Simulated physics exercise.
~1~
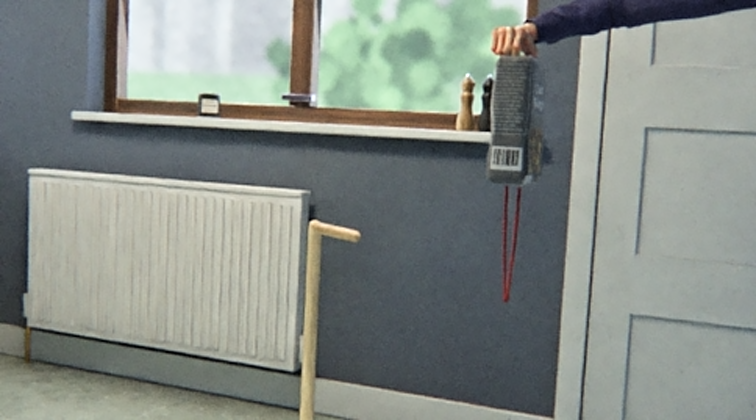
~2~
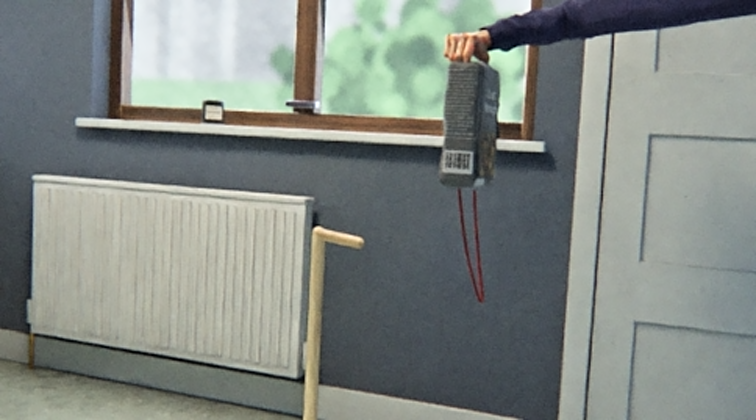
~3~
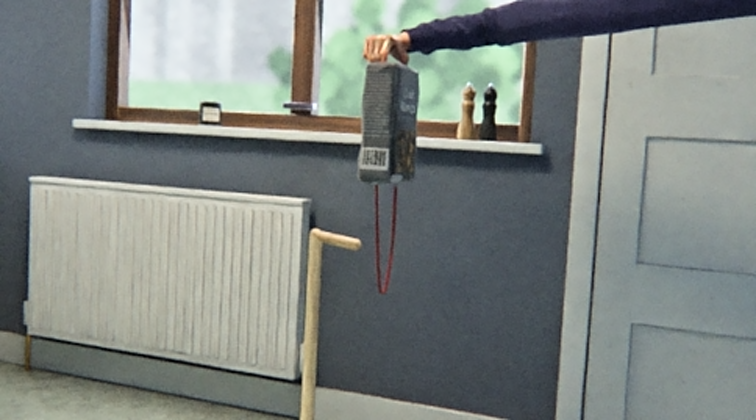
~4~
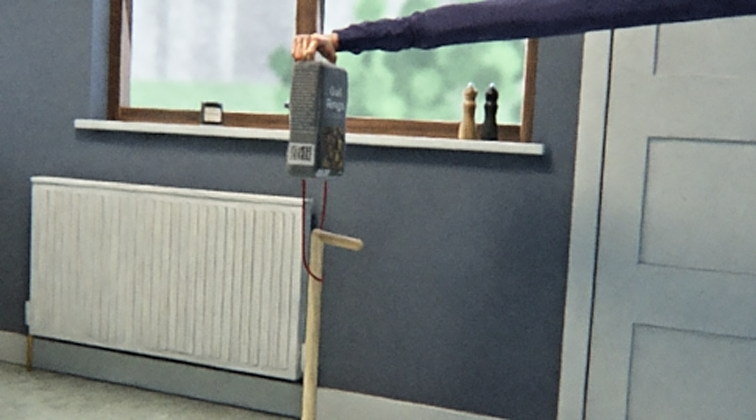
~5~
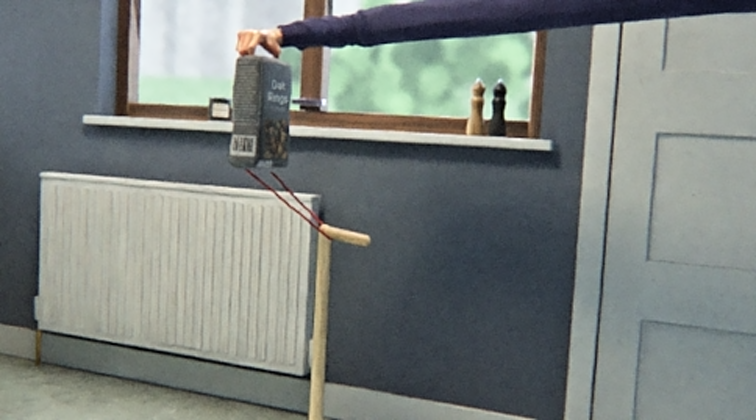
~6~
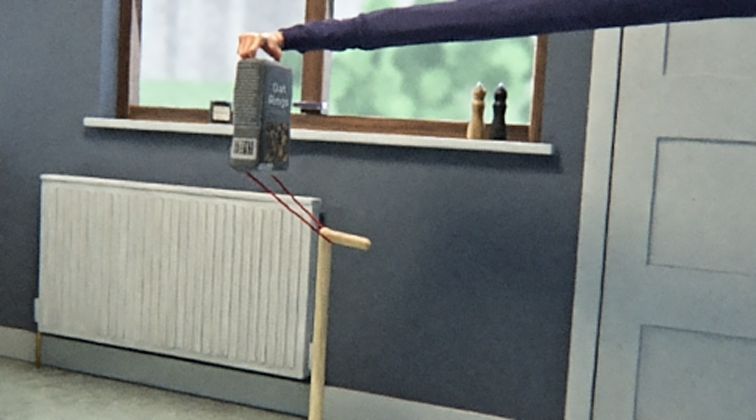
Grey sack carried left by an outstretched hand past a wooden post, its dangling red loop catching and pulling taut on the hook.
